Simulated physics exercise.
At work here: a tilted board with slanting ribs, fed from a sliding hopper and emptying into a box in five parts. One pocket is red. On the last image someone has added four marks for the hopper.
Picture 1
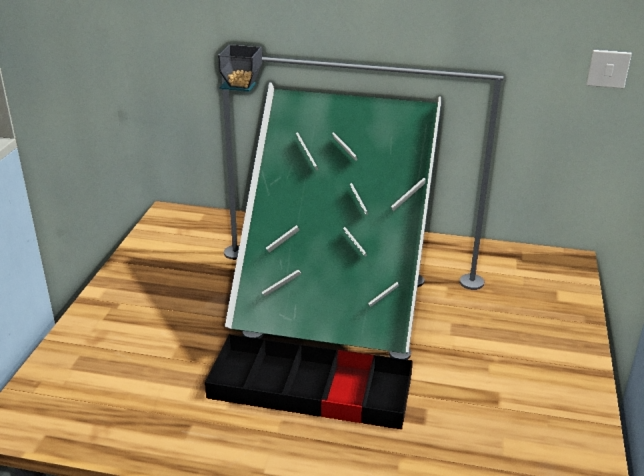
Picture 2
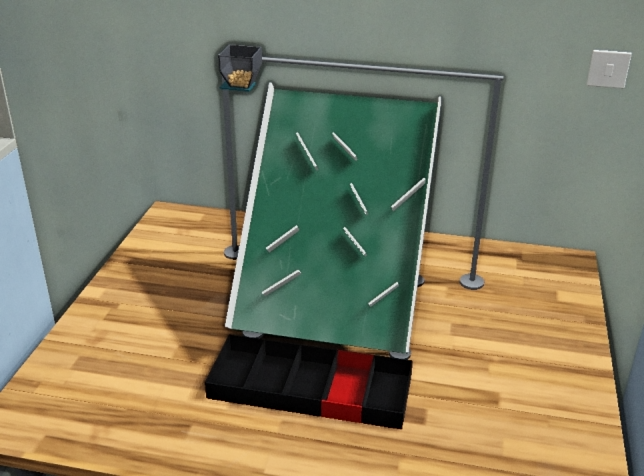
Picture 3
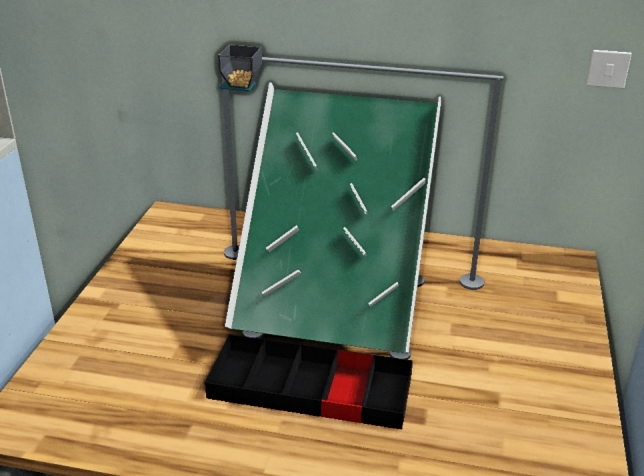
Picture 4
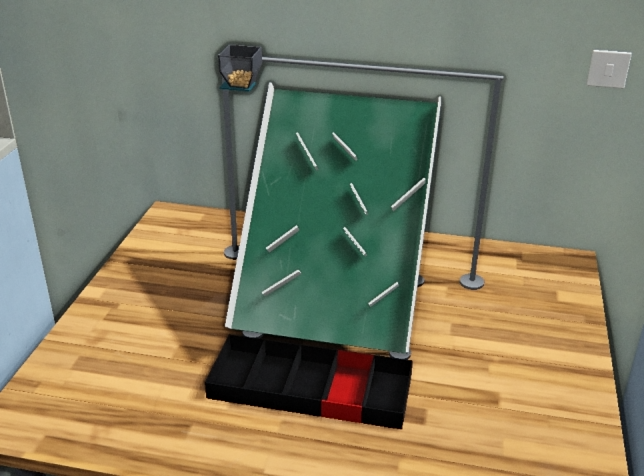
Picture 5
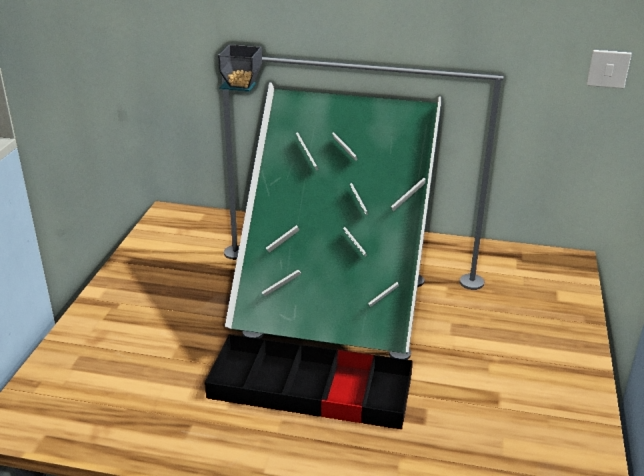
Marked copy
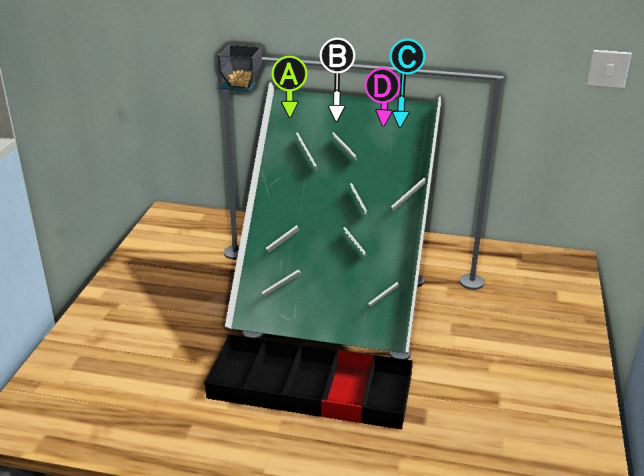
Tilted green board with slanting white ribs standing motionless above a black five-part box with one red pocket, a filled hopper at upper left.
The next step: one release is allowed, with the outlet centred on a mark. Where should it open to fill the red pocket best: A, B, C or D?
C.
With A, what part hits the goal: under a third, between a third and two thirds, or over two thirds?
It is under a third.
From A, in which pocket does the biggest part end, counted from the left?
The first from the left.
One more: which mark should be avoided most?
It is A.
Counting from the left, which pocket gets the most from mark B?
The third from the left.
On the marked copy, mark A meets the board at (289, 111); mark B meets the board at (336, 115); mark C meets the board at (400, 121); mark D meets the board at (383, 119).
With A, a small share in the red pocket, the bulk in other pockets, a small share outside the box.
With B, close to a quarter in the red pocket, close to two thirds in other pockets, a small share outside the box.
With C, close to two thirds in the red pocket, close to a third in other pockets.
With D, close to a third in the red pocket, close to two thirds in other pockets.
